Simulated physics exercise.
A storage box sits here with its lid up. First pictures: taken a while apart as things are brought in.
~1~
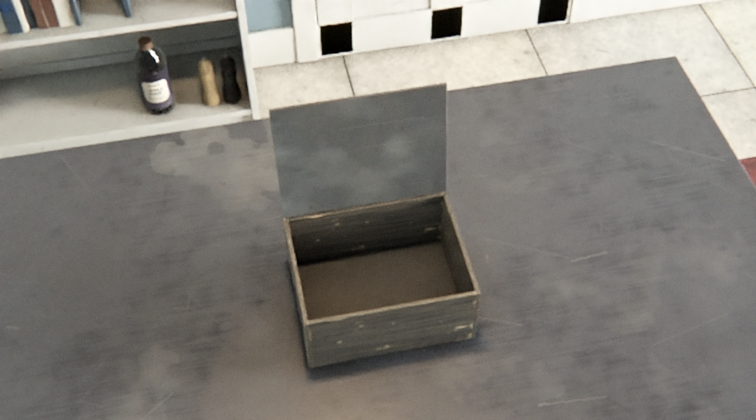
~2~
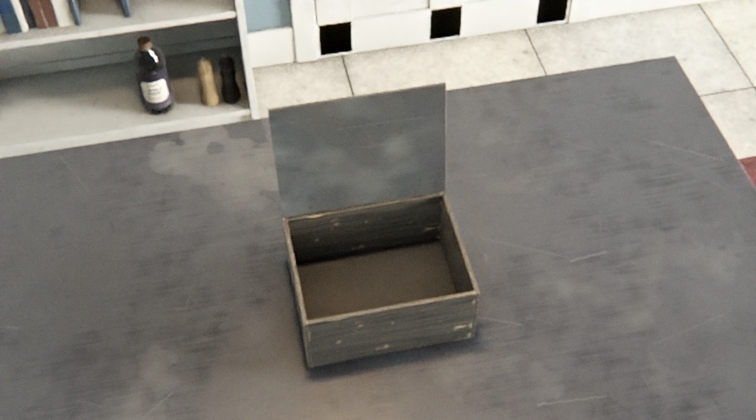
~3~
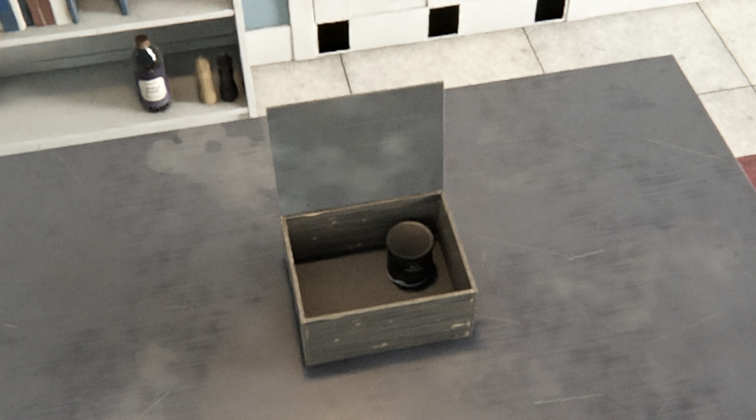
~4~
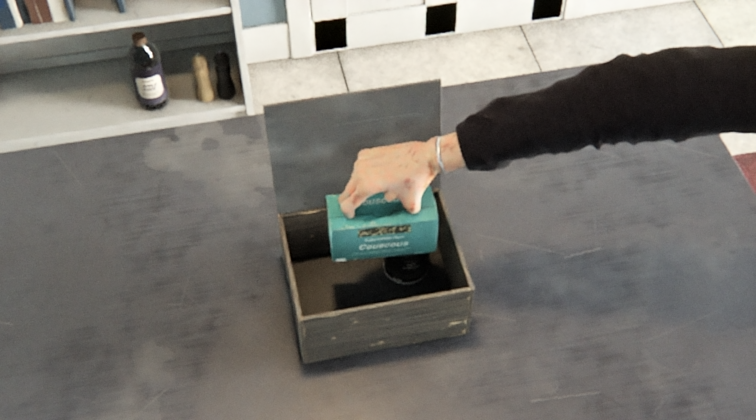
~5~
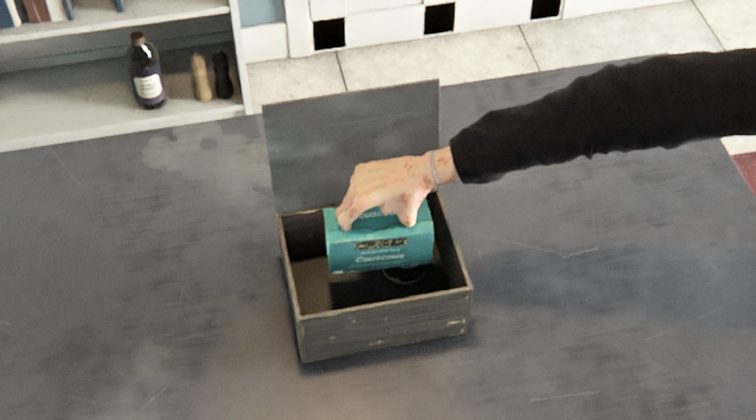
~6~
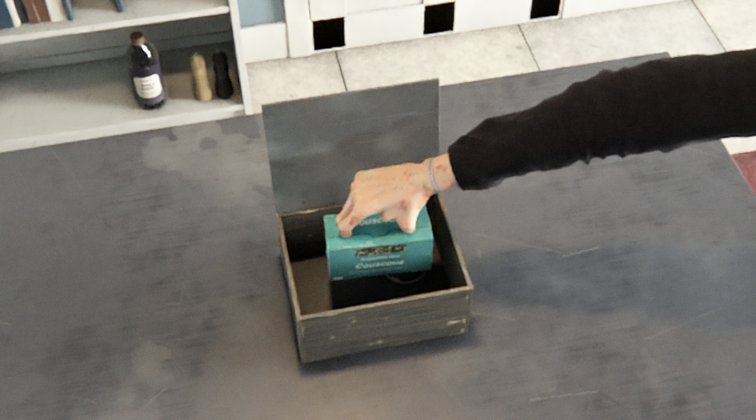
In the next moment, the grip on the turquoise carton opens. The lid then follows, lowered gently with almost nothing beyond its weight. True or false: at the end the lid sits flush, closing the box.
True.
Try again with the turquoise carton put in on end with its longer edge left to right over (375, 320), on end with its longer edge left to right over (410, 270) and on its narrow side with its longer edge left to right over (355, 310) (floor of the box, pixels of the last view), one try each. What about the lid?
First try: The lid remains open; second try: It remains open; third try: It comes all the way down.
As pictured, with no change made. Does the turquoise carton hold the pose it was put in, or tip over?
After all that, it finishes out of line.
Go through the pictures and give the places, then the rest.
In the first picture, the last thing is not in view yet.
In the second picture, the last thing is not in view yet.
In the third picture, the last thing is not in view yet; black tin (409, 254).
The fourth picture shows still above its spot; turquoise carton (381, 224).
The fifth picture shows still above its spot; turquoise carton (378, 236).
The sixth picture shows in place under the hand; turquoise carton (378, 243).
Then, 1.10 s on from there, lid starting down; turquoise carton on its side near (400, 298).
Then, 1.80 s on from there, lid 40° above the rim; turquoise carton on its side near (400, 298).
In the end, lid shut; toppled in the box, turquoise carton; black tin unmoved. At the end, from the last picture's camera, turquoise carton near (400, 298).
